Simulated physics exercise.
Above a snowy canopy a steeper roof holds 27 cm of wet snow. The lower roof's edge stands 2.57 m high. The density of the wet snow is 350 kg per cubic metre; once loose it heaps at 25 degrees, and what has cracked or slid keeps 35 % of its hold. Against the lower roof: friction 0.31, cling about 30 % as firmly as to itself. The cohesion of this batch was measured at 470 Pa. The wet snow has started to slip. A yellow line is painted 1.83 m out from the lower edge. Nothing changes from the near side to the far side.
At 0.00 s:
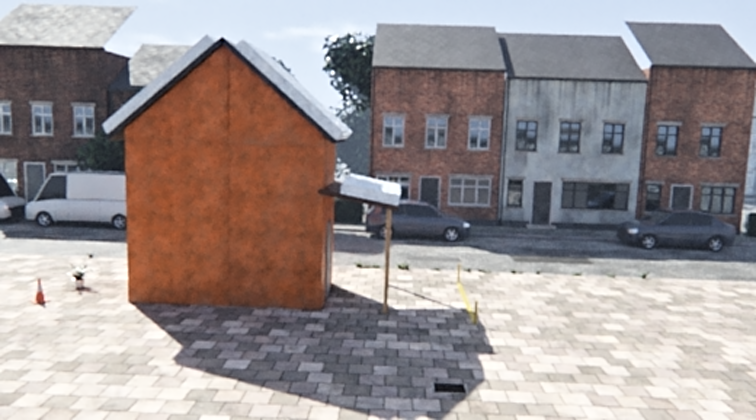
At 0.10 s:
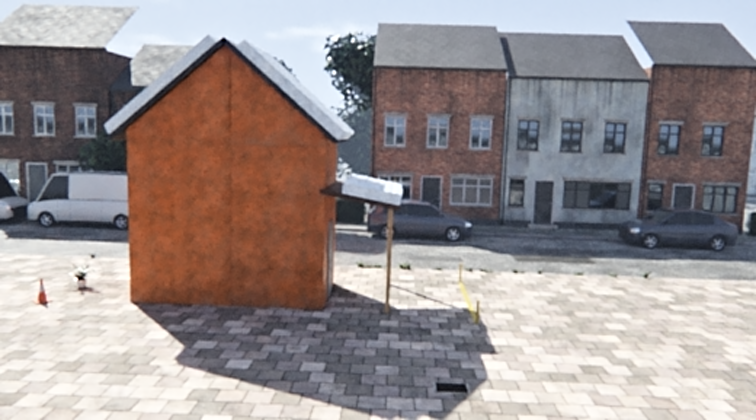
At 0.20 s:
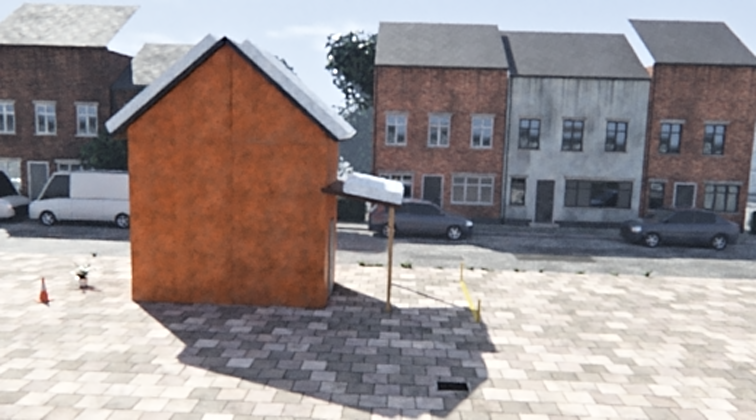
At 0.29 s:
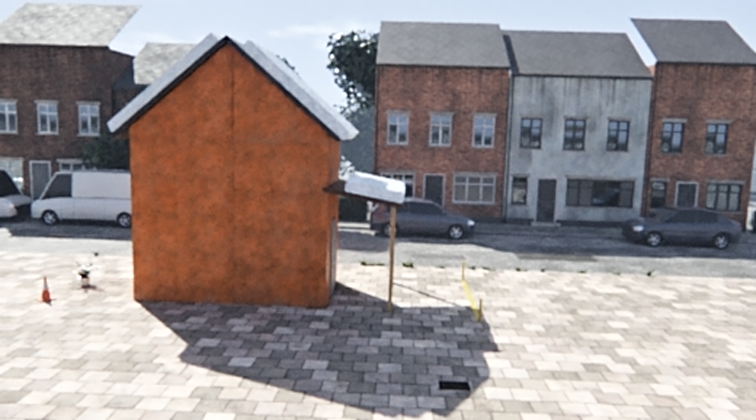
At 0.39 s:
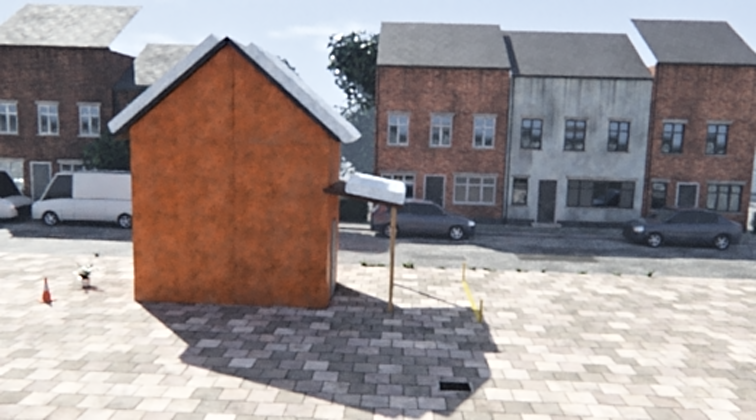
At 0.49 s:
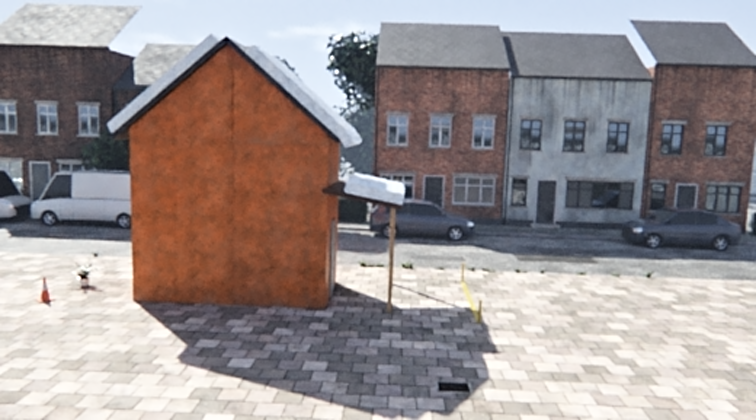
The snow on the small orange building's steep pale roof shows little visible movement, shifting only very slightly, while the whole view drifts a touch to the right and then steadies. Seen from slightly above, the building stands left of centre on pale paving, with a white-topped canopy, a post and a yellow line to its right. Behind are a white van, dark cars and brick and grey houses.
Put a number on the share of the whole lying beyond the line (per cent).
Expect roughly 33 %.
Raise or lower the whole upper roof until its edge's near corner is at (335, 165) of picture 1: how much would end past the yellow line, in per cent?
In that case some 12 per cent.
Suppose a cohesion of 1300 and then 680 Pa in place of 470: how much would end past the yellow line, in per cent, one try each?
In turn about 1 %, 20 %.
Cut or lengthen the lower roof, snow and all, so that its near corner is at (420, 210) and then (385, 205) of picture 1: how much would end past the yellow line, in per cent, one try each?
In turn about 30 %, 35 %.
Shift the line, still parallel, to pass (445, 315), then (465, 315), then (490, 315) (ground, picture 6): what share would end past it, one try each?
In turn about 55 %, 40 %, 30 %.
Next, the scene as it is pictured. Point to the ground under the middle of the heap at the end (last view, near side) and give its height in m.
Near (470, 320), some 0.3 m high.
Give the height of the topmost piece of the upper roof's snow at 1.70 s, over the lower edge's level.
About 1.8 m.
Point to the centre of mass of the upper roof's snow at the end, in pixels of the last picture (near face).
Around (464, 281).
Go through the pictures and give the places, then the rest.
The first picture shows leading edge of the wet snow at (337, 127).
The second picture shows leading edge of the wet snow at (339, 139), its middle shifted 8 mm.
The third picture shows leading edge of the wet snow at (341, 126), its middle shifted 3.3 cm, 1 % of it past the upper edge, in one piece.
The fourth picture shows leading edge of the wet snow at (344, 126), its middle shifted 7.6 cm, 3 % of it past the upper edge, in one piece.
The fifth picture shows leading edge of the wet snow at (347, 129), its middle shifted 14 cm, 5 % of it past the upper edge, in one piece.
The sixth picture shows leading edge of the wet snow at (349, 139), its middle shifted 22 cm, 8 % of it past the upper edge, cracking.
After 1.04 s, none is below the lower edge and 0 % is past the line.
After 1.70 s, none is below the lower edge and 0 % is past the line.
After 2.35 s, 44 % is below the lower edge and 0 % is past the line.
After 3.00 s, 70 % is below the lower edge and 32 % is past the line.
After 3.70 s, at the end, 70 % is below the lower edge and 33 % is past the line.
